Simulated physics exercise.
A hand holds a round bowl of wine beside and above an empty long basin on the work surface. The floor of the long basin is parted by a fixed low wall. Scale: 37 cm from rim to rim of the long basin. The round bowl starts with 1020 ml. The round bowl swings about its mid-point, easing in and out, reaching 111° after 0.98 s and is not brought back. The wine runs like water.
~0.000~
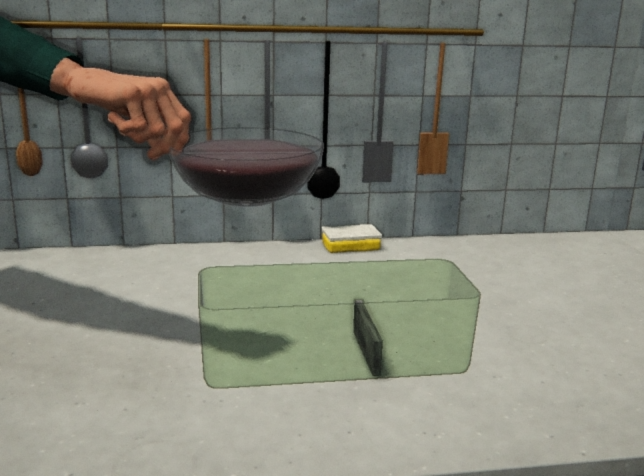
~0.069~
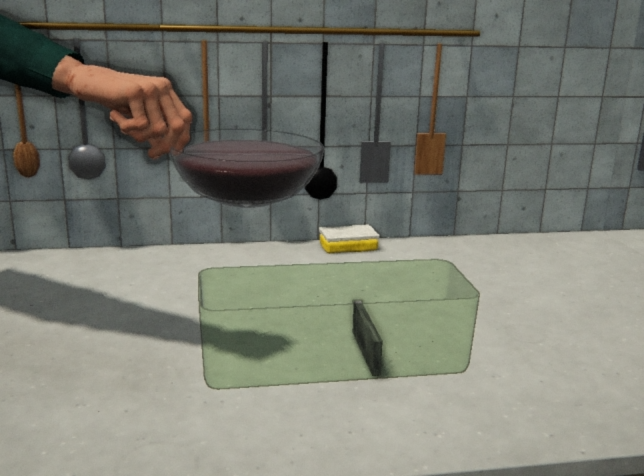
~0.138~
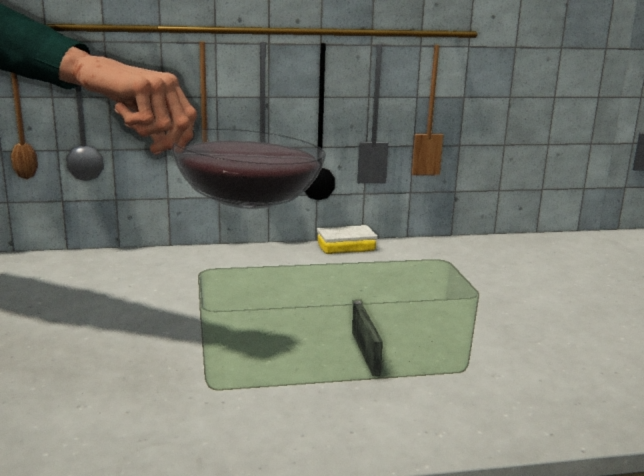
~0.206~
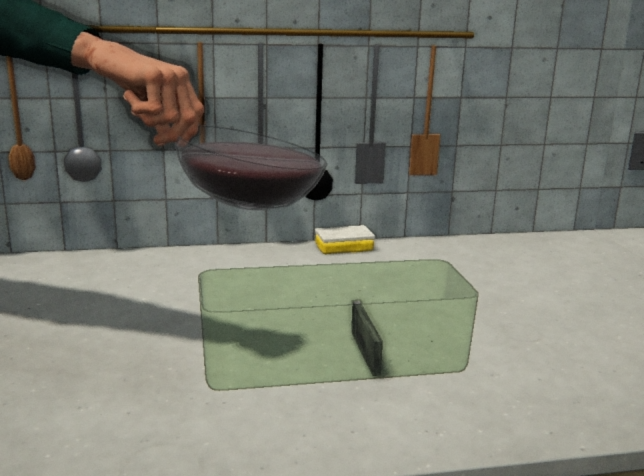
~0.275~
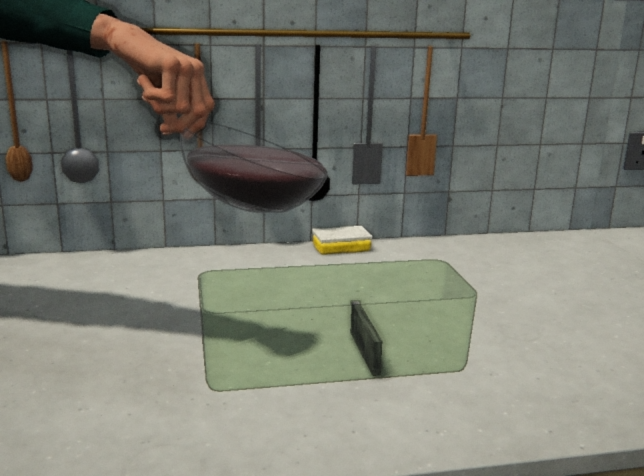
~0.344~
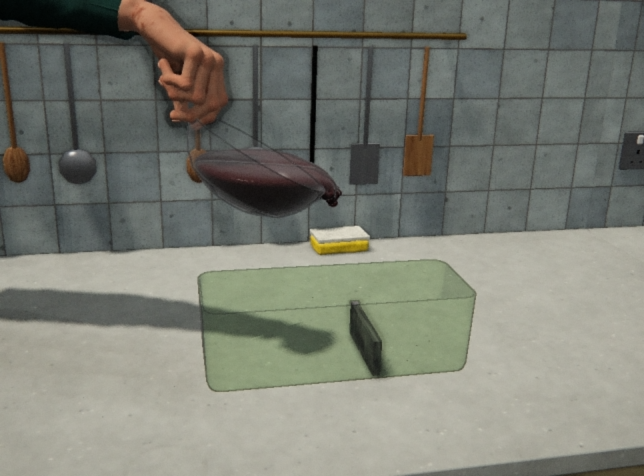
On a kitchen counter, a hand tilting a glass bowl of dark red liquid rightward above an empty green basin, liquid reaching the rim.
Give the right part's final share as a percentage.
Roughly 36 per cent is past the wall.
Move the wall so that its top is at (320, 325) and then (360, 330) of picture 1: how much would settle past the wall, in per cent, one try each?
In turn about 75 and 45 per cent.
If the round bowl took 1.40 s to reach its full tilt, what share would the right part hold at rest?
In that case some 50 per cent.
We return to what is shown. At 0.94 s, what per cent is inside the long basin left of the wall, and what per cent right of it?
Some 52 per cent left and 36 right.
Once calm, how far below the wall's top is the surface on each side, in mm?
Left about 36 mm, right about 32 mm.
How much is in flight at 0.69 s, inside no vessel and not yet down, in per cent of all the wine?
Some 28 per cent.
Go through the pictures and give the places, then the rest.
In the first picture, it leans 0°; its right rim is at (322, 144); the wine meets the walls at (174, 153) and (317, 152); the long basin's rim runs from (200, 289) to (466, 278); the wall's top is at (368, 320).
In the second picture, it leans 1°; its right rim is at (322, 146); the wine meets the walls at (174, 154) and (317, 155).
In the third picture, it leans 5°; its right rim is at (323, 153); the wine meets the walls at (176, 153) and (318, 158).
In the fourth picture, it leans 12°; its right rim is at (324, 162); the wine meets the walls at (180, 153) and (321, 161).
In the fifth picture, it leans 20°; its right rim is at (324, 174); the wine meets the walls at (186, 156) and (322, 169); 2 per cent is over the edge.
In the sixth picture, it leans 30°; its right rim is at (322, 188); the wine meets the walls at (193, 161) and (307, 174); 12 per cent is over the edge.
By 0.69 s the tilt is 88° and 7 per cent is still to pour, 23 is left of the wall and 36 right of it.
By 0.94 s the tilt is 110° and 0 per cent is still to pour, 52 is left of the wall and 35 right of it.
By 1.20 s the tilt is 111° and 0 per cent is still to pour, 53 is left of the wall and 36 right of it.
By 1.48 s the tilt is 111° and 0 per cent is still to pour, 53 is left of the wall and 36 right of it.
At rest 53 per cent lies left of the wall, 36 right of it and 11 outside.
